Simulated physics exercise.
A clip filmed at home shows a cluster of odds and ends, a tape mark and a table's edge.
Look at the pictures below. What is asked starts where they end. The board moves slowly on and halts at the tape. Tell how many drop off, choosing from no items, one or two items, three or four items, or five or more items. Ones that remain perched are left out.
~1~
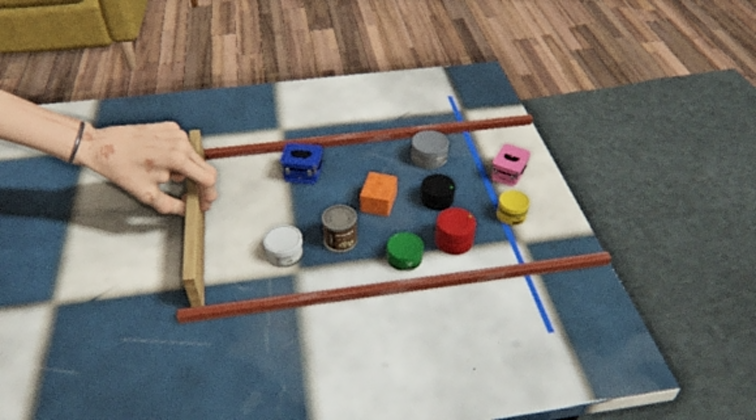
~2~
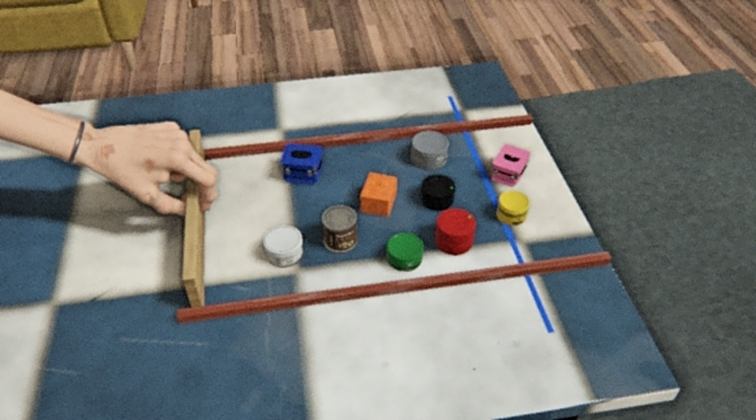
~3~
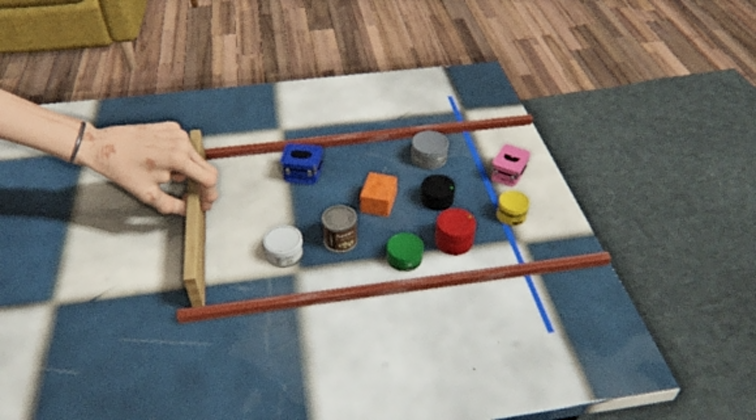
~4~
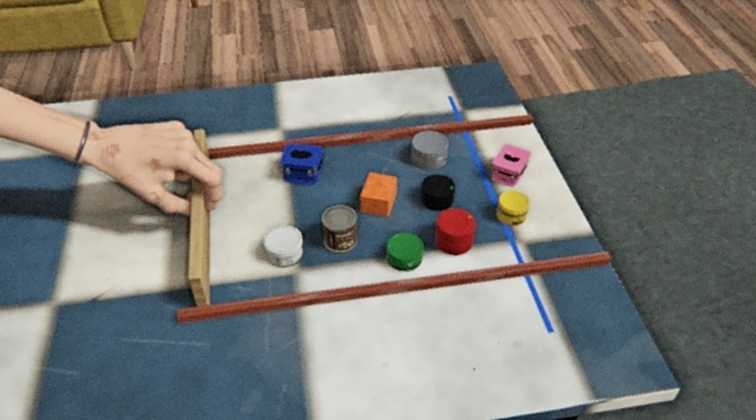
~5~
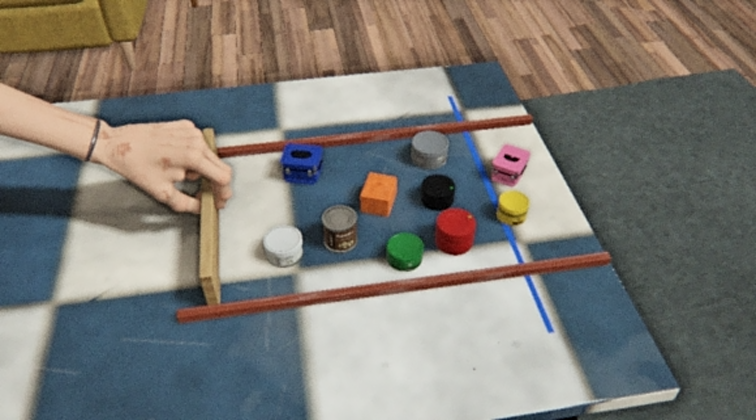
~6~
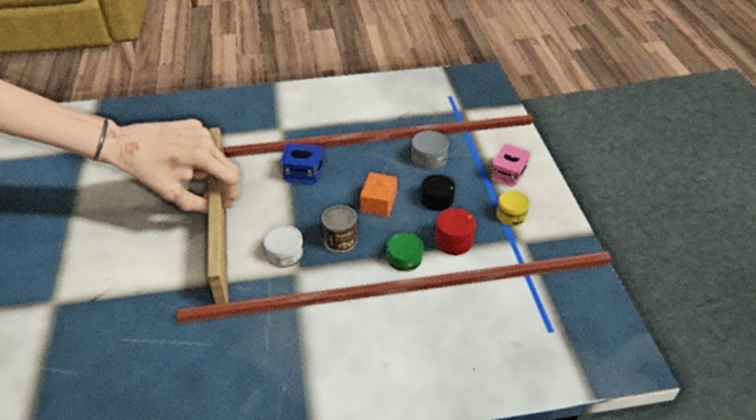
I expect that no piece will leave the table.
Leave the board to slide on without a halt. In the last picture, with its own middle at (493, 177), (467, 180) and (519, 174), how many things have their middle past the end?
The numbers are 0, 0 and 3.
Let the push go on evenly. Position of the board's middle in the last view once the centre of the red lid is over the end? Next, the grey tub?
Near (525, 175) in the first case, near (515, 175) in the other.
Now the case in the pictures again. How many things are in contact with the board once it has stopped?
The count is 4.
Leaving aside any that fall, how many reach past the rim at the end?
1 of them.
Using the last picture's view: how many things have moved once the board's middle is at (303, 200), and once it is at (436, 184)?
Tally: First 3; then 8.
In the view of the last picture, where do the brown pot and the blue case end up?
The brown pot comes to rest close to (534, 192), while the blue case rests close to (491, 140).
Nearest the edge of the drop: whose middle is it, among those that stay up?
The one you want is the pink case.
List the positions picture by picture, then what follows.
In the first picture, pink case (510, 166); yellow tub (513, 208); grey tub (430, 150); board (196, 212); tape (491, 193).
In the second picture, yellow tub (513, 209); white pot (283, 246).
In the third picture, grey tub (430, 150); brown pot (340, 230).
In the fourth picture, pink case (510, 166); black lid (438, 193).
In the fifth picture, yellow tub (513, 209); green tub (405, 252).
In the sixth picture, pink case (510, 166); yellow tub (513, 209); grey tub (430, 150); board (218, 210); tape (491, 193).
A little later, none off yet; pink case at rest near (510, 166); yellow tub at rest near (513, 209); grey tub at rest near (430, 150).
When it is over, the number that fall off is zero.
